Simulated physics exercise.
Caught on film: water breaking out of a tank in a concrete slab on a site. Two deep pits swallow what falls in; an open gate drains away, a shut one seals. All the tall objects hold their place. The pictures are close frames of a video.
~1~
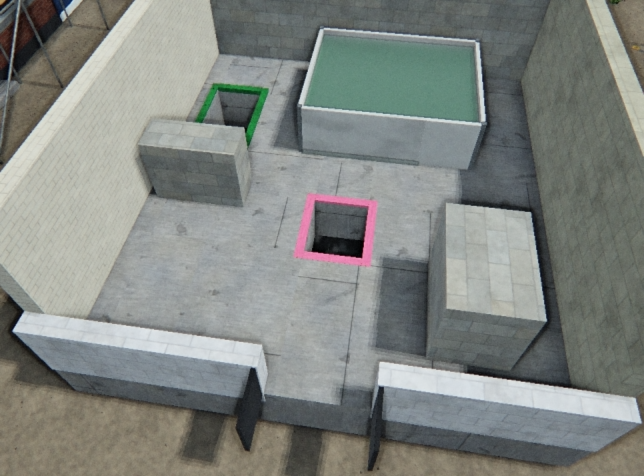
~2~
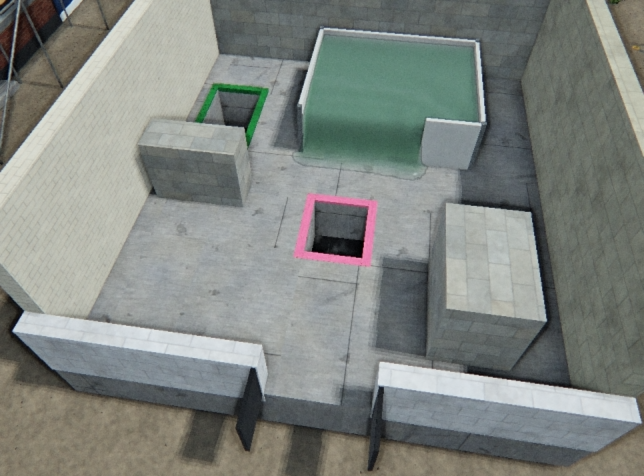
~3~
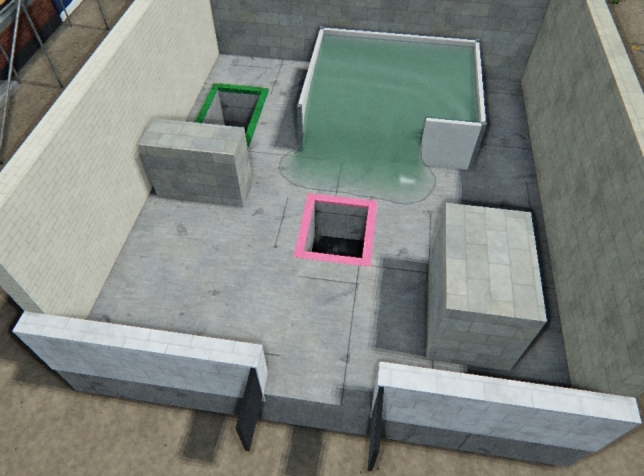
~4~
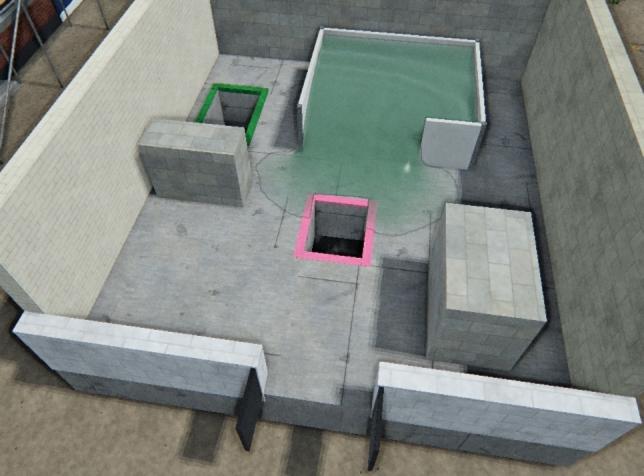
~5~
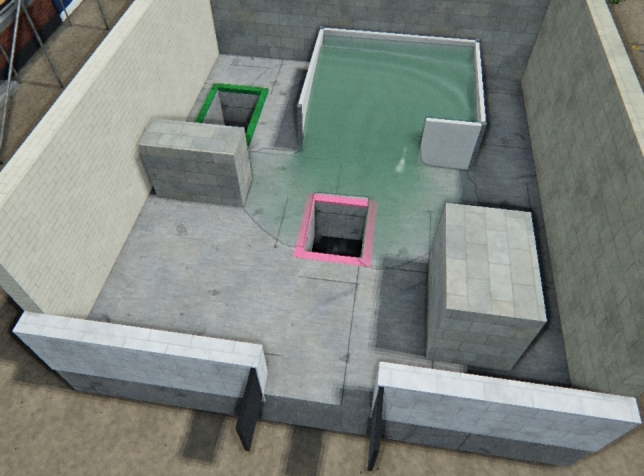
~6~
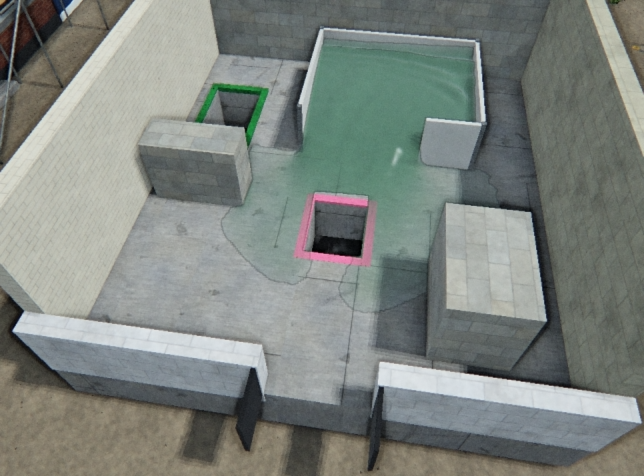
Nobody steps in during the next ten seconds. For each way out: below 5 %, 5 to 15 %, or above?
In the end: The gate takes between 5 and 15 %; the pink pit takes over 15 %; the green pit takes under 5 %.
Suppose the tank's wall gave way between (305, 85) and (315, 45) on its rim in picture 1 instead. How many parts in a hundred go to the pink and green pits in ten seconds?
Parts in a hundred: Pink 2, green 60.
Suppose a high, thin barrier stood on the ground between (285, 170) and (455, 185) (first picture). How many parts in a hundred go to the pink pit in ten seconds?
Roughly, in per cent: Pink 2.
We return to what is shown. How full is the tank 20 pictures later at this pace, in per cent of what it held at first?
Roughly 32 per cent.
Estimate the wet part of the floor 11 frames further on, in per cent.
I make it 60 per cent.
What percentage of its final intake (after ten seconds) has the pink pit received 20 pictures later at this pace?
Close to 60 %.
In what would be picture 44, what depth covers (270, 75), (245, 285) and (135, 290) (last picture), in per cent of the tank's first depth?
In turn 0, 8 and 10 in a hundred.
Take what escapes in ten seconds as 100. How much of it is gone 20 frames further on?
Some 55 per cent.
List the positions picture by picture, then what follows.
In the first picture, still water in the tank at (394, 76).
In the second picture, water pours out at (361, 140) and has run to (296, 153).
In the third picture, water pours out at (361, 144) and has run to (420, 194).
In the fourth picture, the front is at (440, 212), out from the gap at (361, 145).
In the fifth picture, water pours out at (361, 146) and has run to (390, 263).
In the sixth picture, the front is at (377, 305), out from the gap at (361, 146).
A moment on, water covers 50 % of the floor; the gate 0 %, the pink pit 12 %, the green pit 0 %.
Next, water covers 60 % of the floor; the gate 2 %, the pink pit 21 %, the green pit 0 %.
Then, water covers 75 % of the floor; the gate 5 %, the pink pit 29 %, the green pit 0 %.
Later, water covers 85 % of the floor; the gate 8 %, the pink pit 38 %, the green pit 0 %.
In the end, water covers 100 % of the floor; the gate 13 %, the pink pit 47 %, the green pit 1 %.
